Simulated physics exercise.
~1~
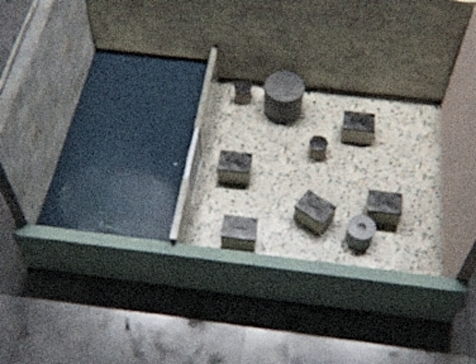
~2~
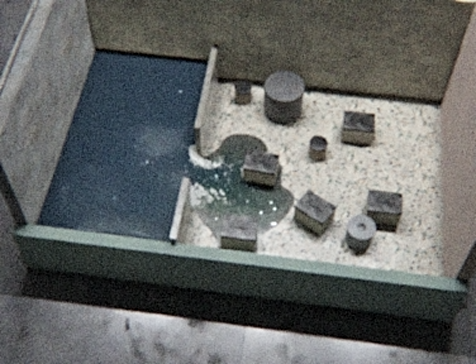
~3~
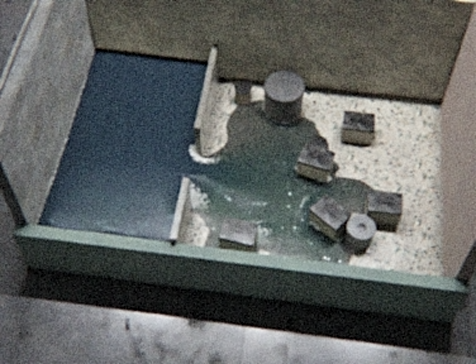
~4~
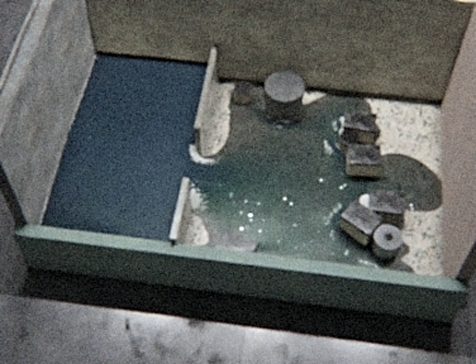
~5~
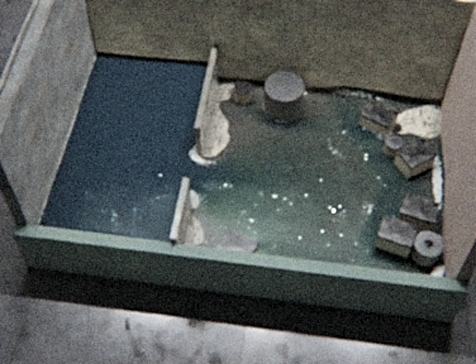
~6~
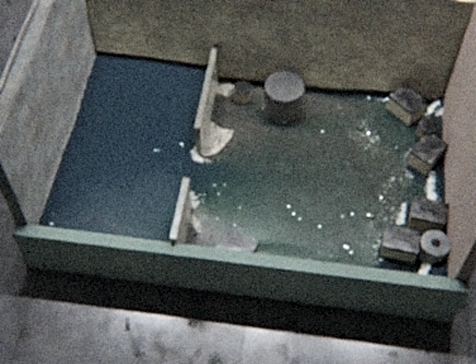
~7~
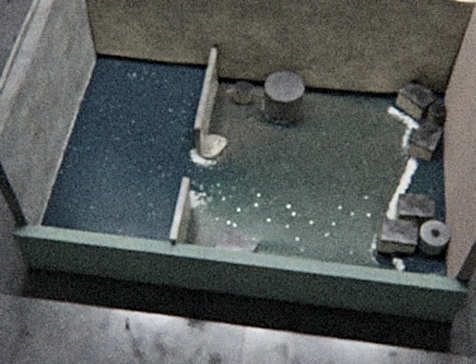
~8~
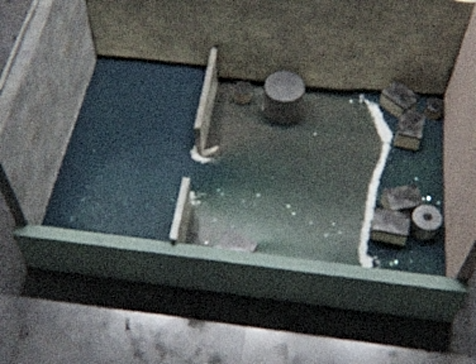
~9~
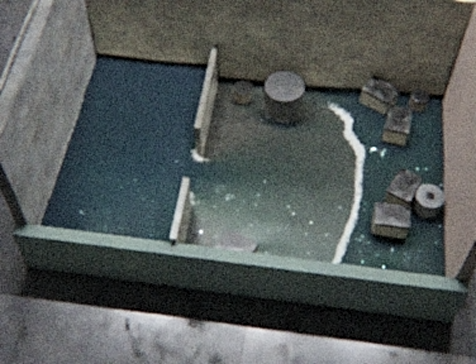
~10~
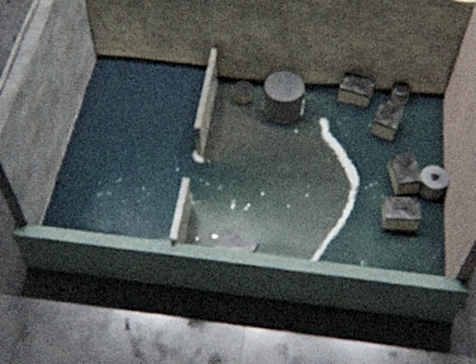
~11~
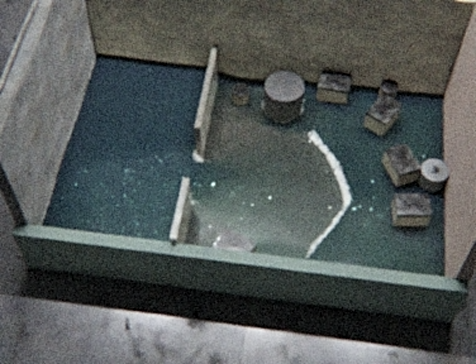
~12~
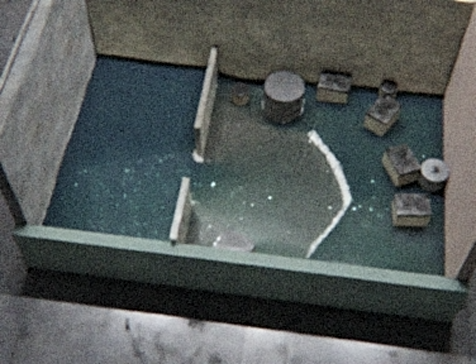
We see water behind a partition burst through a gap and spread across a speckled floor, pushing blocks and small cylinders toward the right wall; a pale curved line then drifts back leftward, and the scattered objects ease away before settling in the flooded room.
